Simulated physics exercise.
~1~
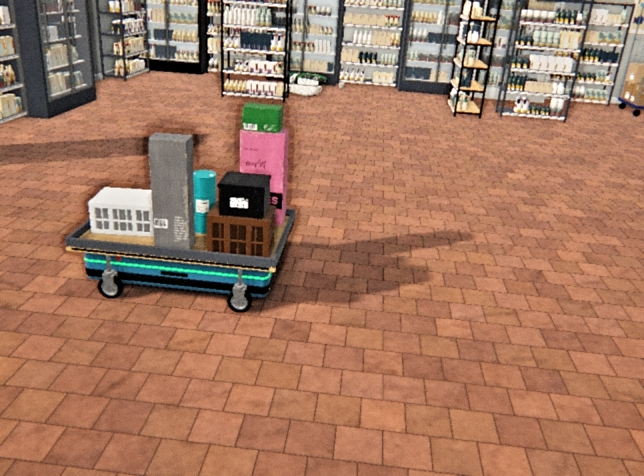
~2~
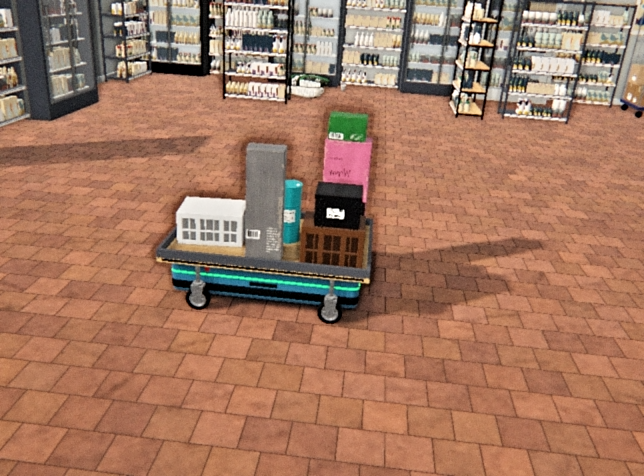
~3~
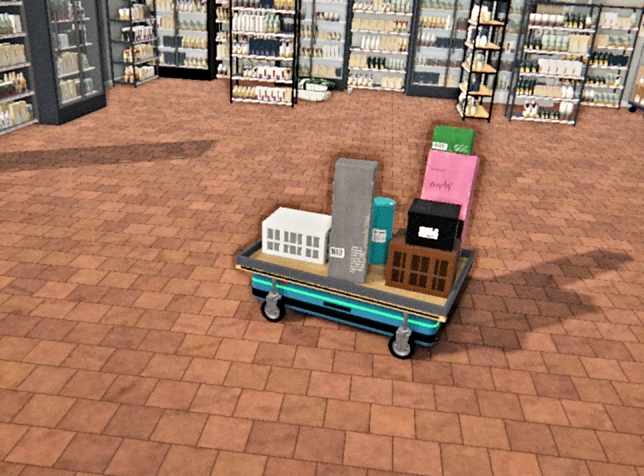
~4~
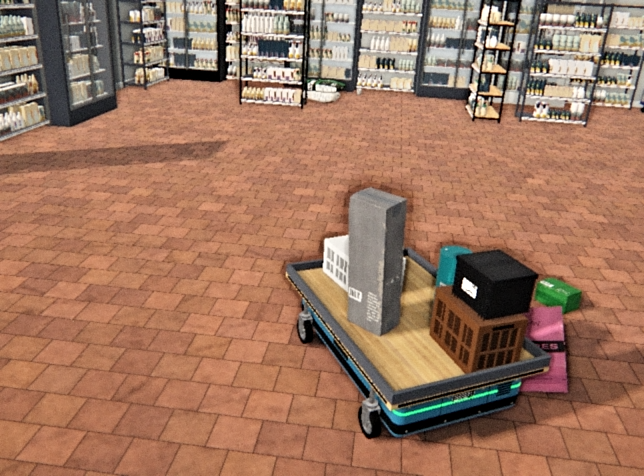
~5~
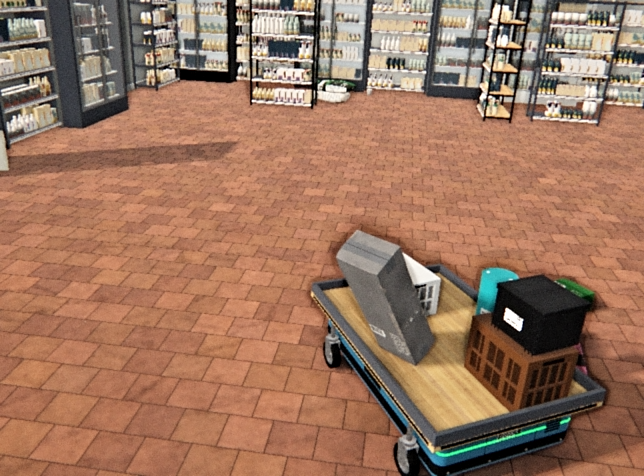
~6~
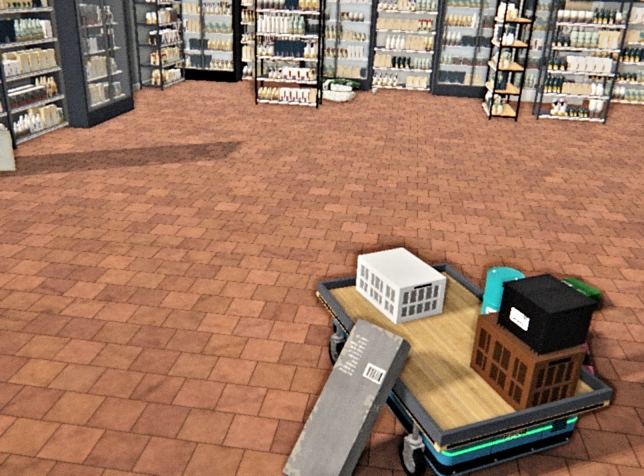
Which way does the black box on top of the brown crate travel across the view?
The black box travels to the right, as the viewer sees it.
